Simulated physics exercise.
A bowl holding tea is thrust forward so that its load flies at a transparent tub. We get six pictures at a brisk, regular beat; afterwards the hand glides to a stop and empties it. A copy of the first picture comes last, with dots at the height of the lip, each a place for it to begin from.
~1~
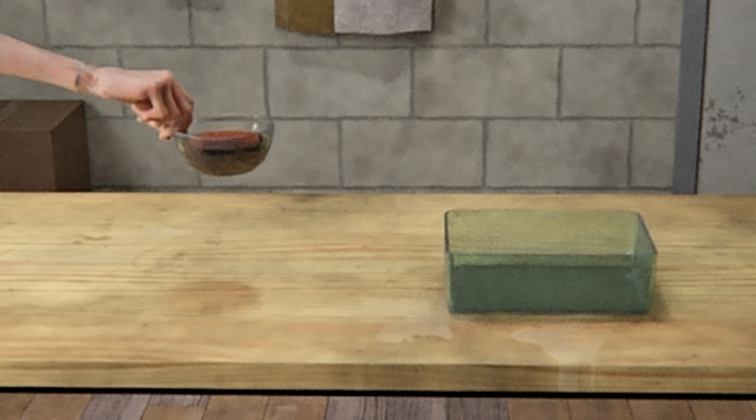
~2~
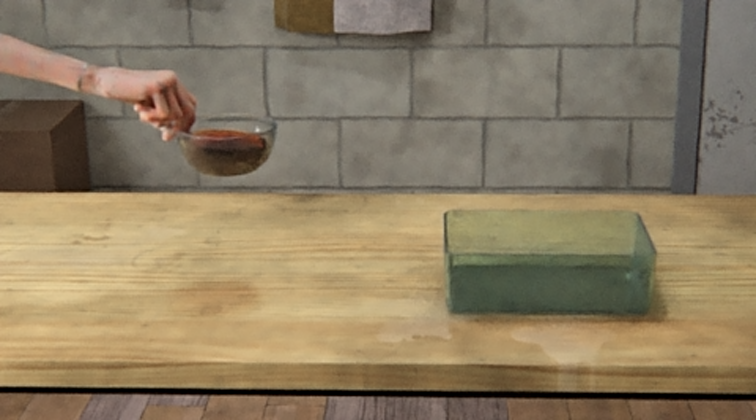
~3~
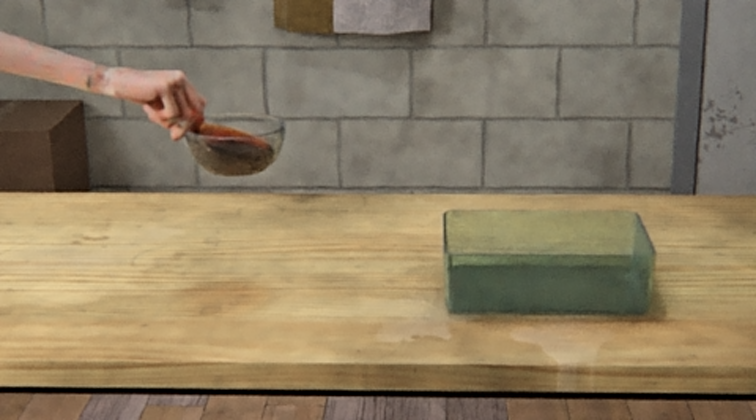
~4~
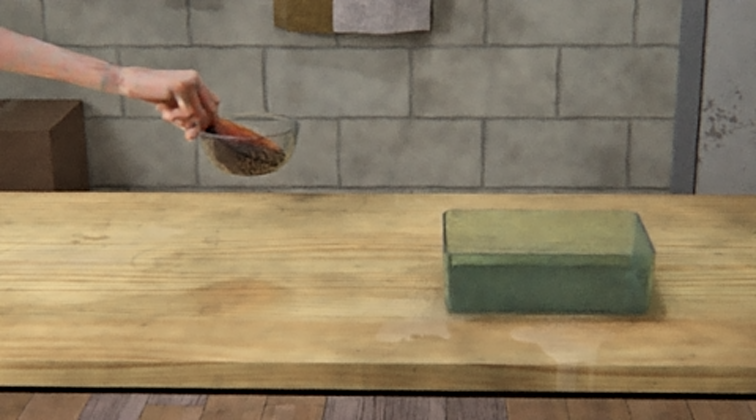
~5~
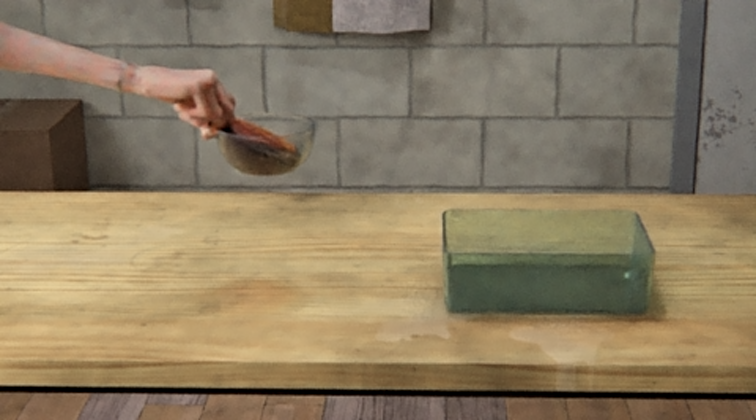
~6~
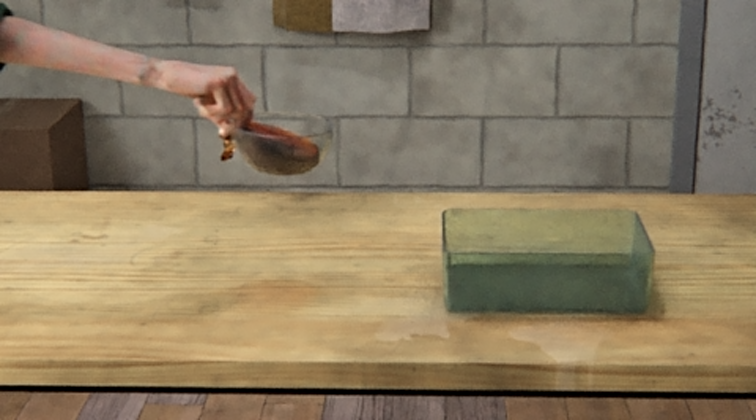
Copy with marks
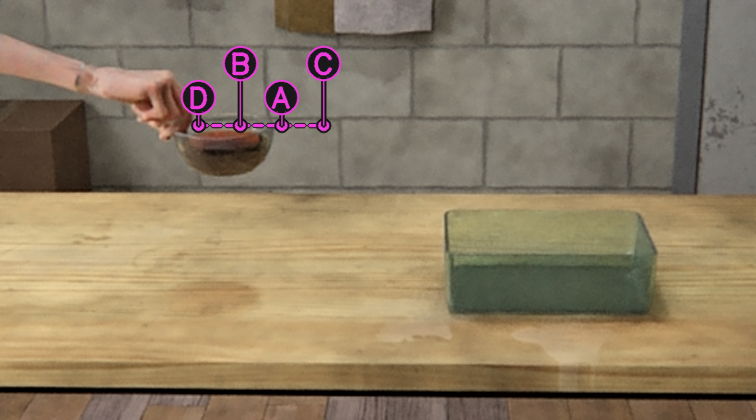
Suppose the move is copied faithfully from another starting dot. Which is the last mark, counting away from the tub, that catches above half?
Choose C.
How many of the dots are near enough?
One of the four.
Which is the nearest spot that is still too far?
Spot A.
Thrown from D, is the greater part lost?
Yes, that goes wrong.
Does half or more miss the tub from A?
Yes.
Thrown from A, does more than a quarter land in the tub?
Yes, clearly.
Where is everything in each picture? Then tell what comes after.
The first picture shows upright, lip at (272, 125); tub from (447, 311) to (651, 312); nothing has left yet.
The second picture shows upright, lip at (274, 125); nothing has left yet.
The third picture shows upright, lip at (283, 125); nothing has left yet.
The fourth picture shows upright, lip at (297, 125); tea is over the rim, down to (198, 125).
The fifth picture shows upright, lip at (313, 125); tea is over the rim, down to (210, 135).
The sixth picture shows tipped about 3°, lip at (332, 126); tea is over the rim, down to (224, 157).
In magenta, A at (281, 125); B at (240, 125); C at (323, 125); D at (198, 125).
If A is chosen, about 33 % lands in the tub, 64 % falls short and 4 % goes beside or beyond.
If B is chosen, about 4 % lands in the tub, 96 % falls short.
If C is chosen, about 62 % lands in the tub, 32 % falls short and 6 % goes beside or beyond.
If D is chosen, about 0 % lands in the tub, 100 % falls short.
